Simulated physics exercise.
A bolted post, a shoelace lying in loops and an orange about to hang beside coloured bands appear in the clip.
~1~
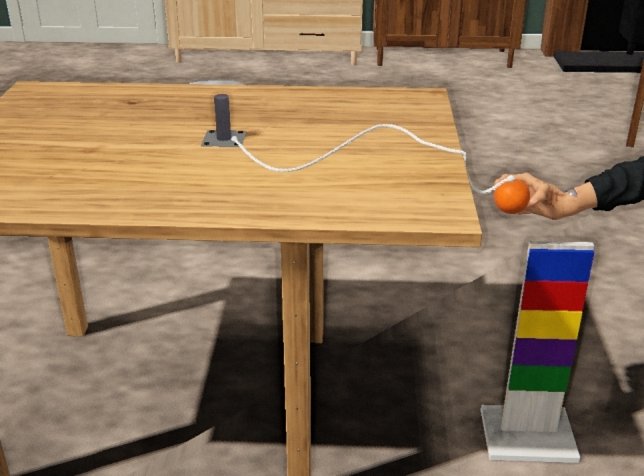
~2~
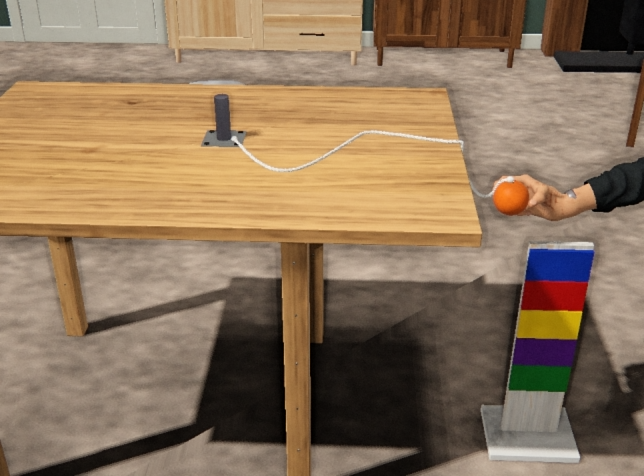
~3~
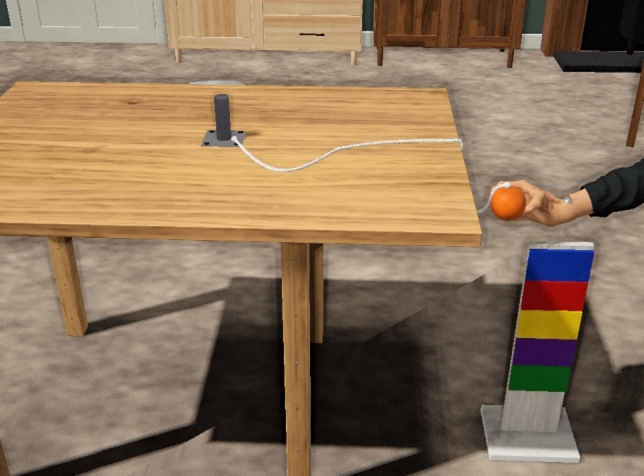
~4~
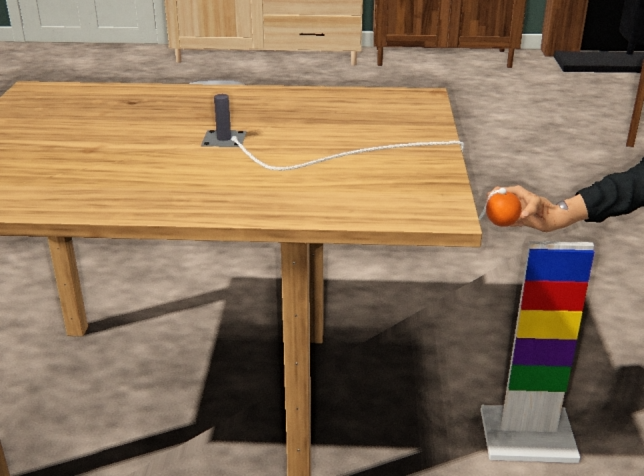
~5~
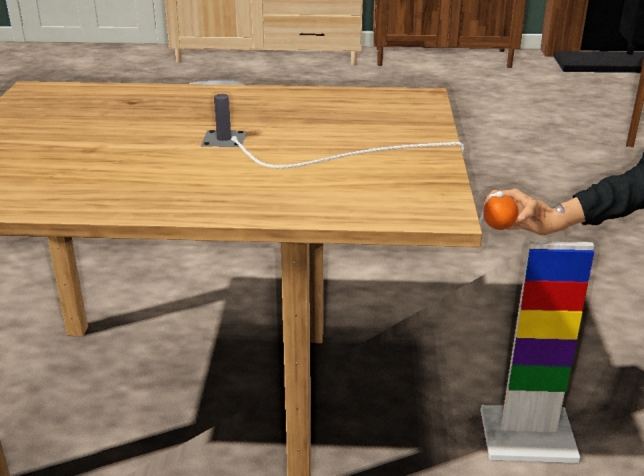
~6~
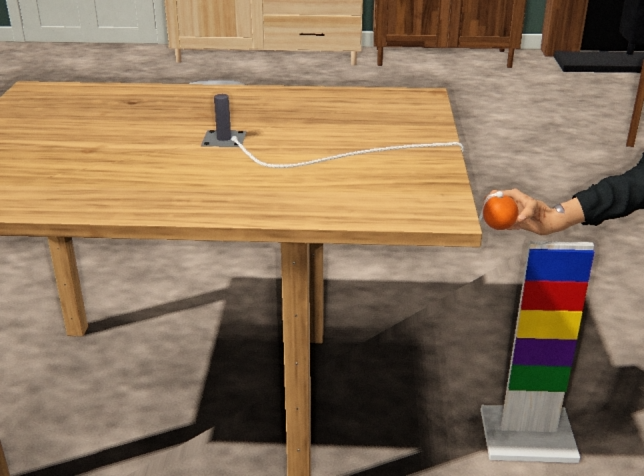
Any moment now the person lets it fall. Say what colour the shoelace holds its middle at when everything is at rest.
That would be purple.
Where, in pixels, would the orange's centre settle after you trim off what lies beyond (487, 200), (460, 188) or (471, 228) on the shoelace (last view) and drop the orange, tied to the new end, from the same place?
Well, that gives around (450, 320) the first time, (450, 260) the next and (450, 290) the last.
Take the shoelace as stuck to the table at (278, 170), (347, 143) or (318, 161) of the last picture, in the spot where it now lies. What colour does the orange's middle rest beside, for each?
Going through them one at a time, the answers are yellow; red; yellow.
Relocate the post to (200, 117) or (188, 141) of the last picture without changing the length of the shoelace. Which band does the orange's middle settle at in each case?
Result 1: Yellow. Result 2: Yellow.
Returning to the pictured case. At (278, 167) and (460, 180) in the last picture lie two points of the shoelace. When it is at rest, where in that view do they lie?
(318, 142) and (455, 222), roughly.
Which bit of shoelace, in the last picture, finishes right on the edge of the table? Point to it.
You'll find it close to (416, 146).
Soon after, orange near (466, 323); level with yellow.
After that, orange near (426, 325); level with purple.
In the end, orange near (443, 330); level with purple. The shoelace holds its middle at purple.
